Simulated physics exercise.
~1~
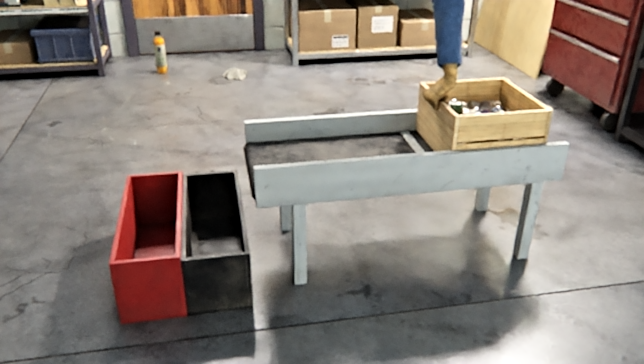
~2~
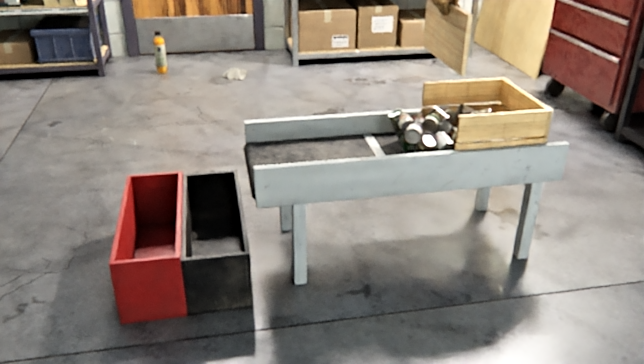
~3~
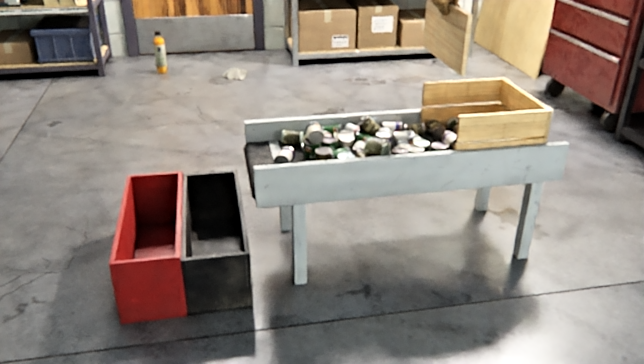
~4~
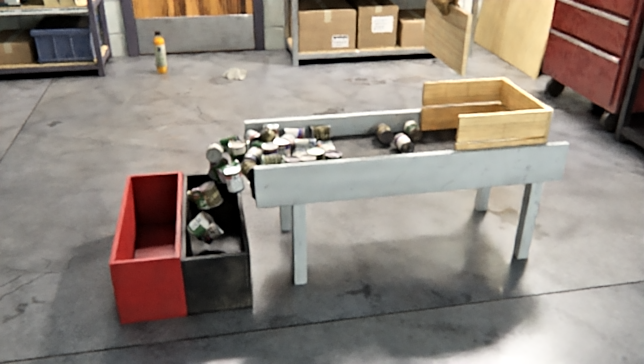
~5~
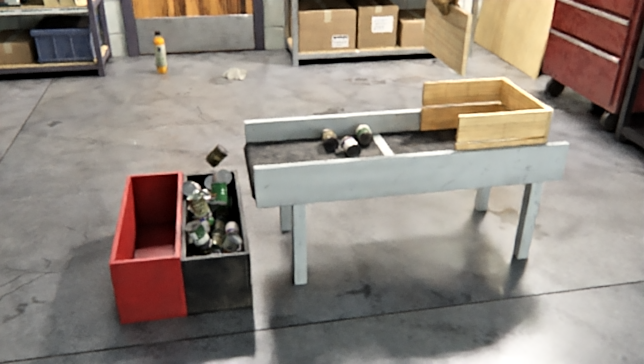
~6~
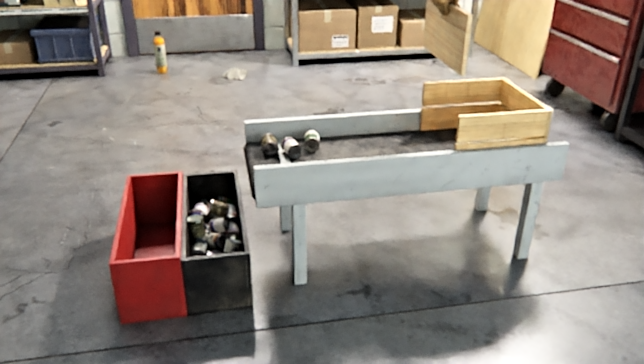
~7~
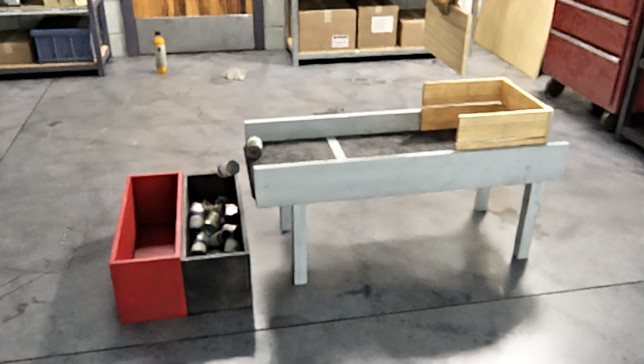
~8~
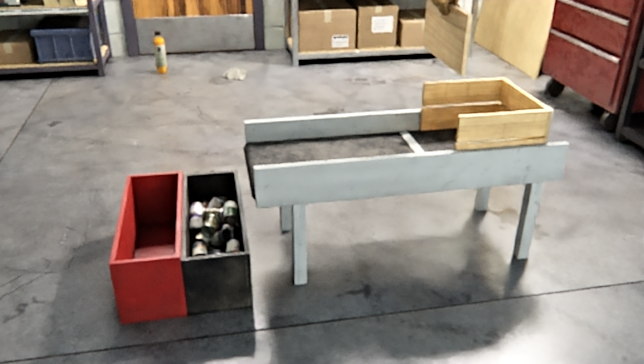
A pale grey conveyor with a dark belt stands on a concrete workshop floor, seen from slightly above by a still camera, with an open wooden pen of small tins at its right end. A black tote and, beyond it, a red tote sit on the floor to the left, with shelves of boxes and red drawers behind. The gate at the pen lifts, and the tins spill out and ride left along the belt. They tumble off the end in a cluster into the black tote. A few stragglers follow, leaving the belt bare and the red tote empty.
